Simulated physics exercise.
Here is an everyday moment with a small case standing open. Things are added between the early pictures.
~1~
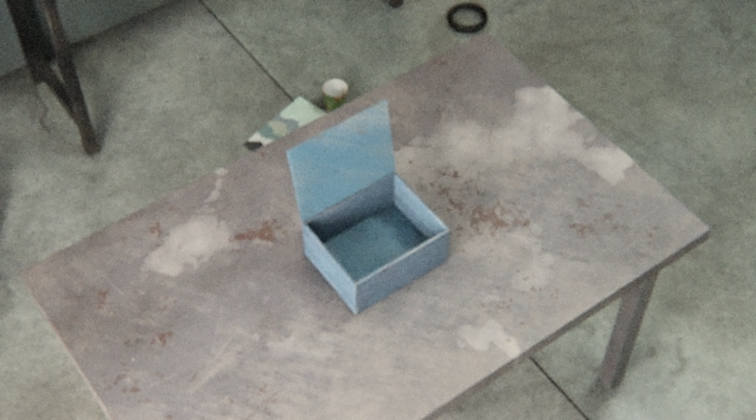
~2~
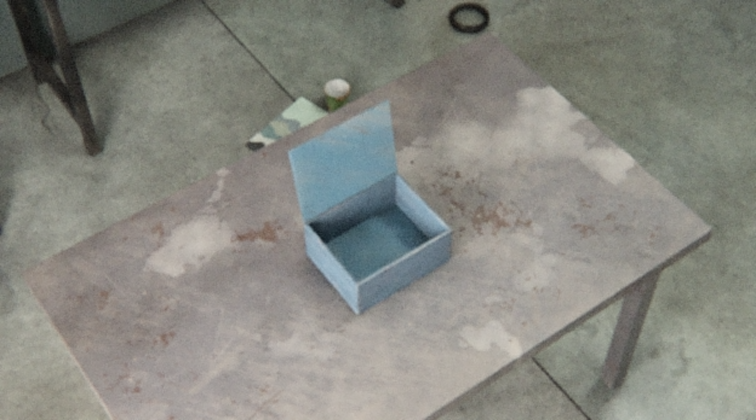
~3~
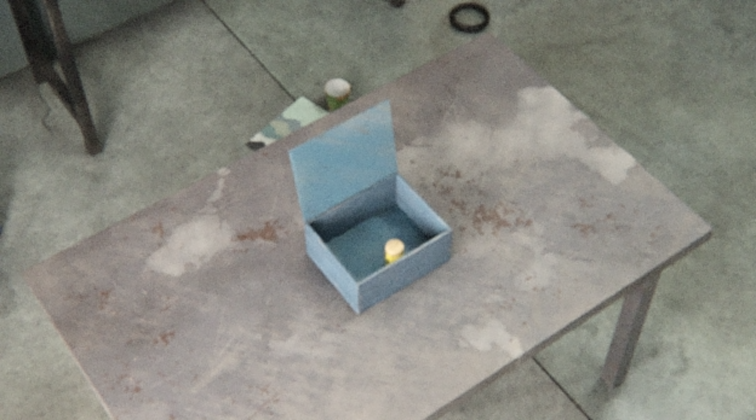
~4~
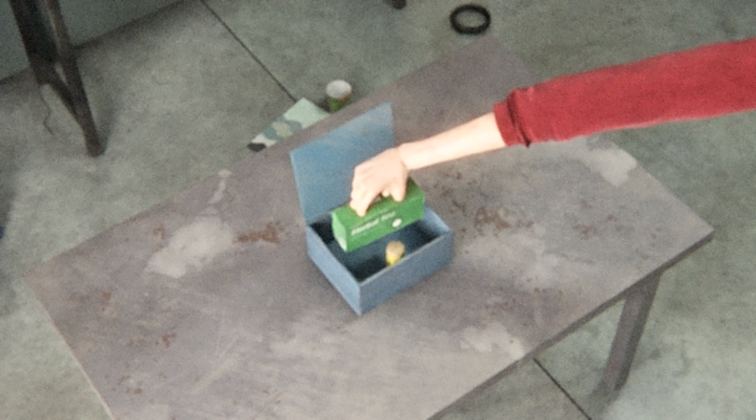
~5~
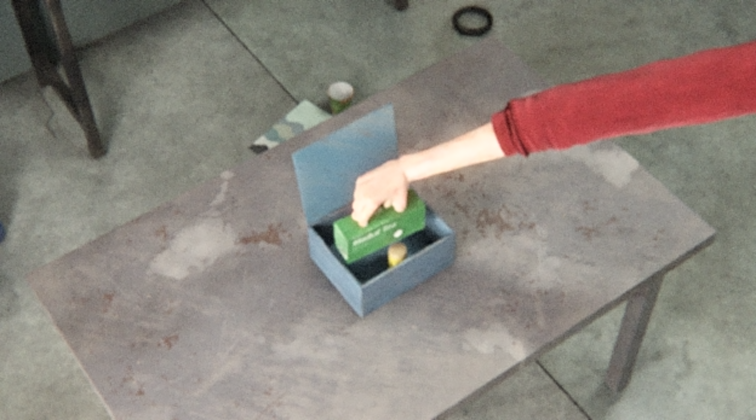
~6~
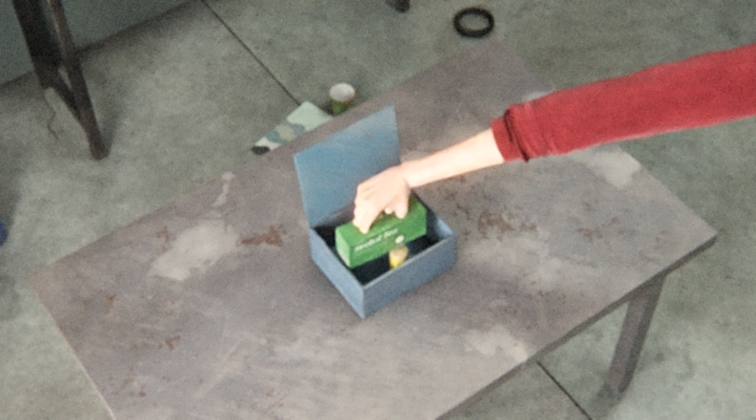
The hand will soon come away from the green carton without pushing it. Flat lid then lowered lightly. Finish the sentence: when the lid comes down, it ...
... shuts properly.
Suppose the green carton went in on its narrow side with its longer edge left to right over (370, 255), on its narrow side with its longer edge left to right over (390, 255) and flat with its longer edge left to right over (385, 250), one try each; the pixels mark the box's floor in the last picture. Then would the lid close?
Results in order: Lid down, lid down, lid down.
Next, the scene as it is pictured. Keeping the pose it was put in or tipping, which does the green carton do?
As it turns out, it changes its angle.
Then, 0.60 s later than the last frame, green carton on its side near (375, 246).
Then, 1.60 s later than the last frame, lid 58° above the rim; green carton on its side near (375, 246).
Then, 2.00 s later than the last frame, lid 22° above the rim; green carton on its side near (375, 246).
When it is over, lid shut; lying over in the box, green carton; yellow shaker as before. End places, in pixels of the last picture, green carton near (375, 246).
